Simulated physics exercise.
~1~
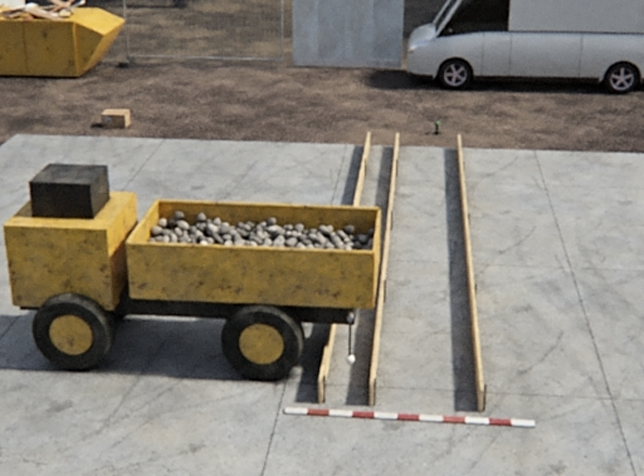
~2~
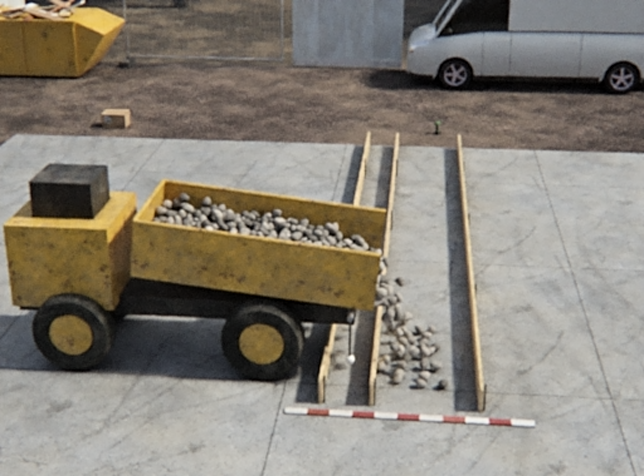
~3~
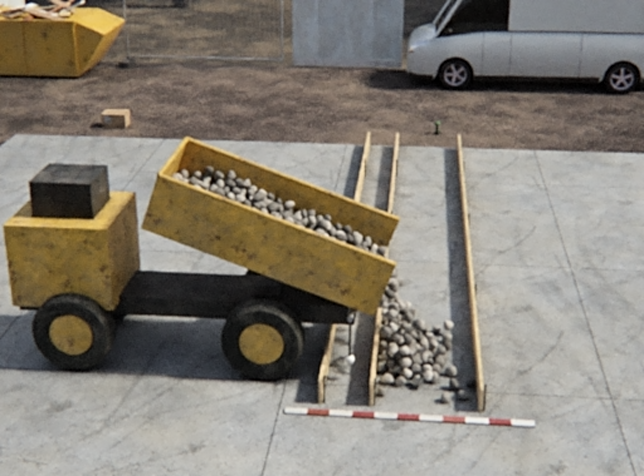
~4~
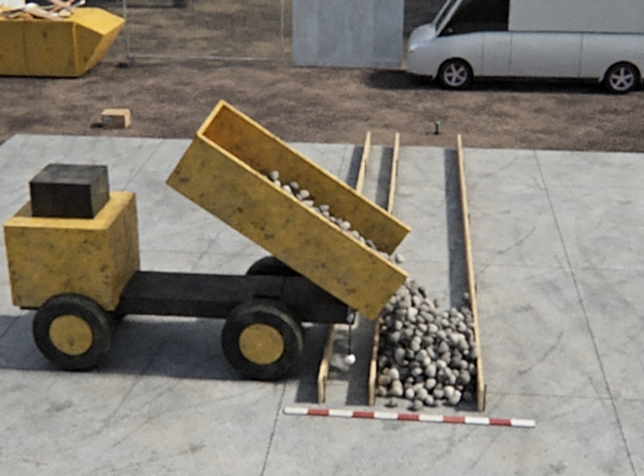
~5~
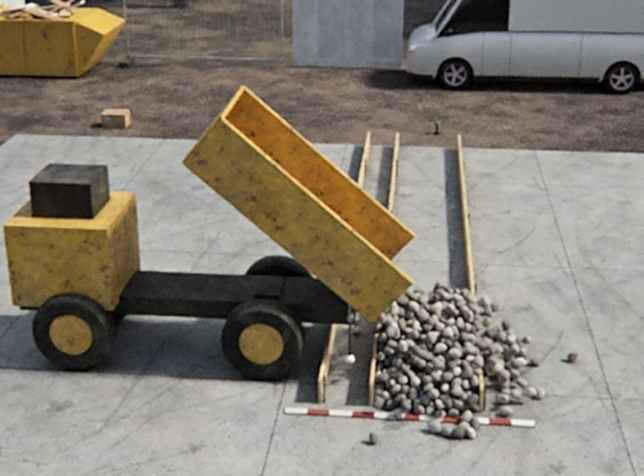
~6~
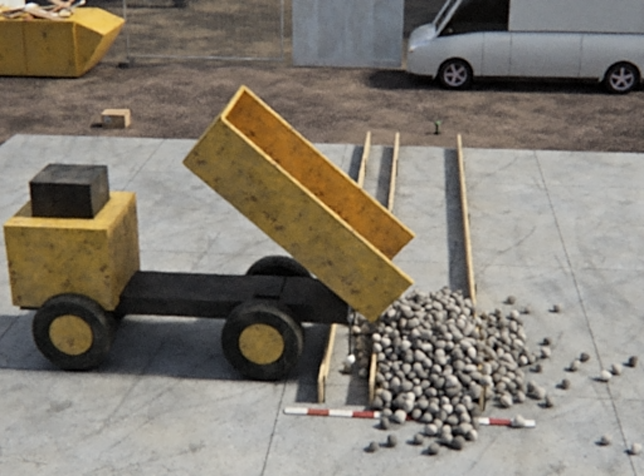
A yellow tipper's body tilts up and empties its grey stones, mostly between two boards.
